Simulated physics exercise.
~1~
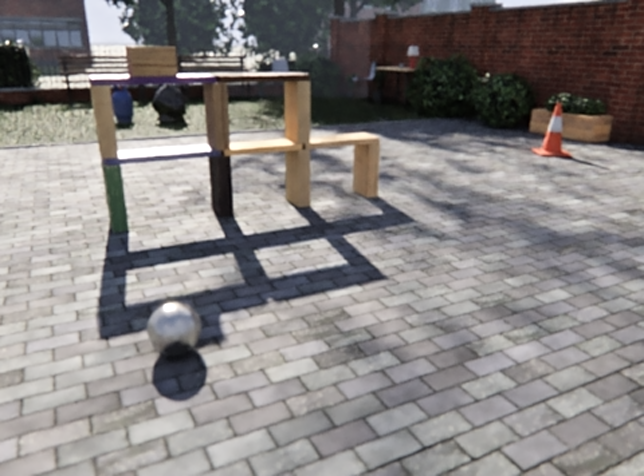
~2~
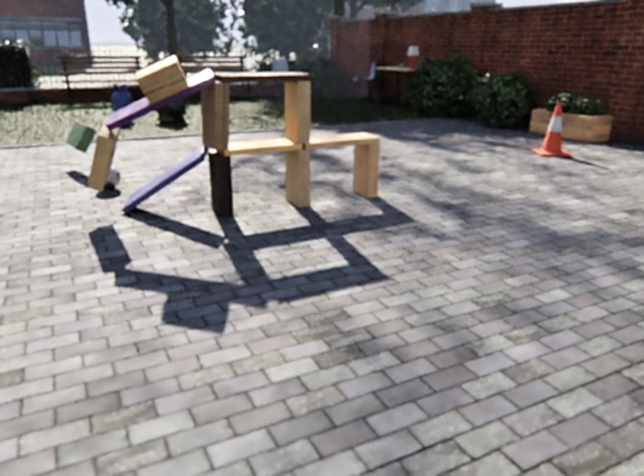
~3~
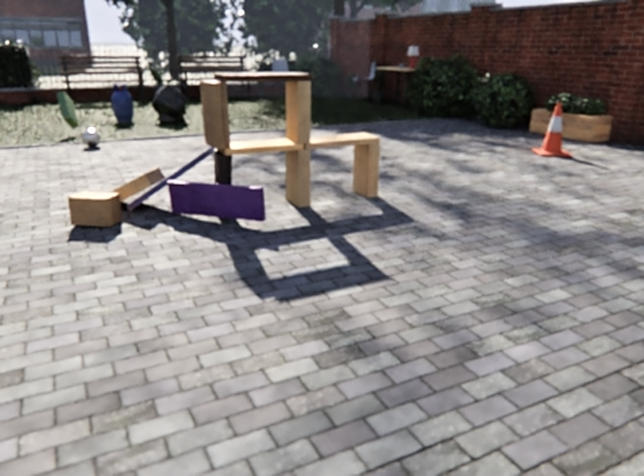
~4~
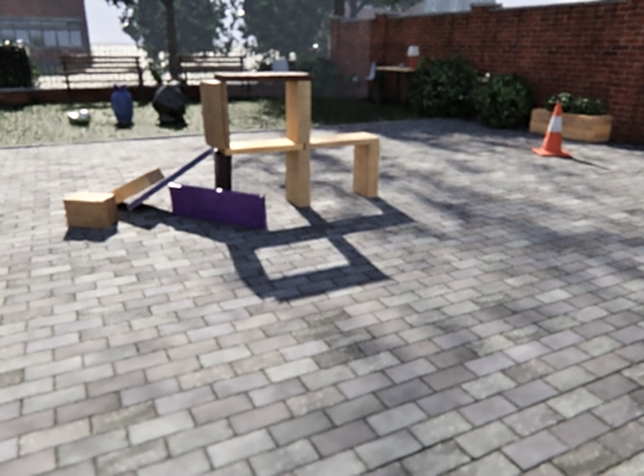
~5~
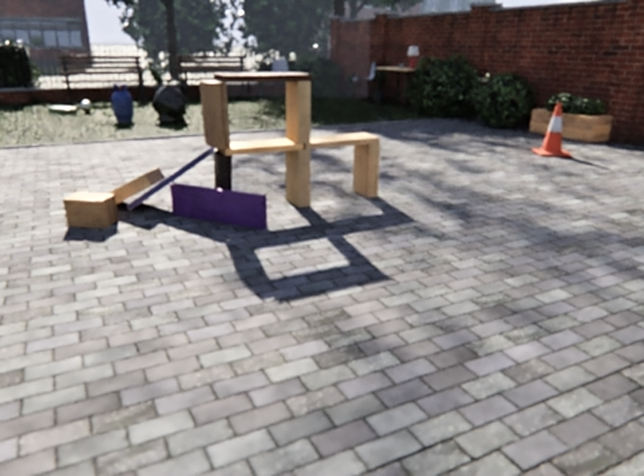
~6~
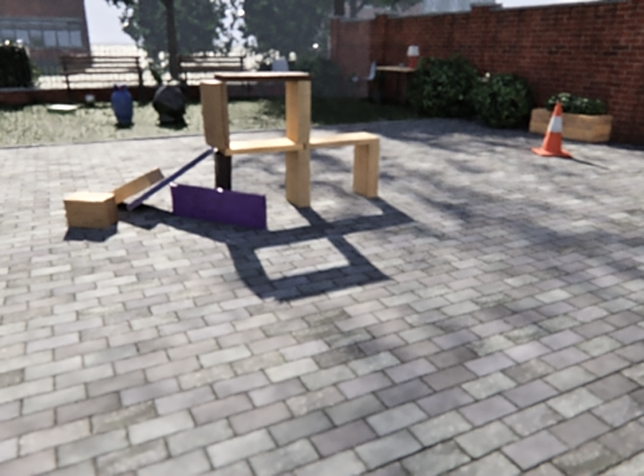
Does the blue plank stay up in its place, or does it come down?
The blue plank comes down. Its left end drops to the paving and it ends up slanting against the part that still stands.
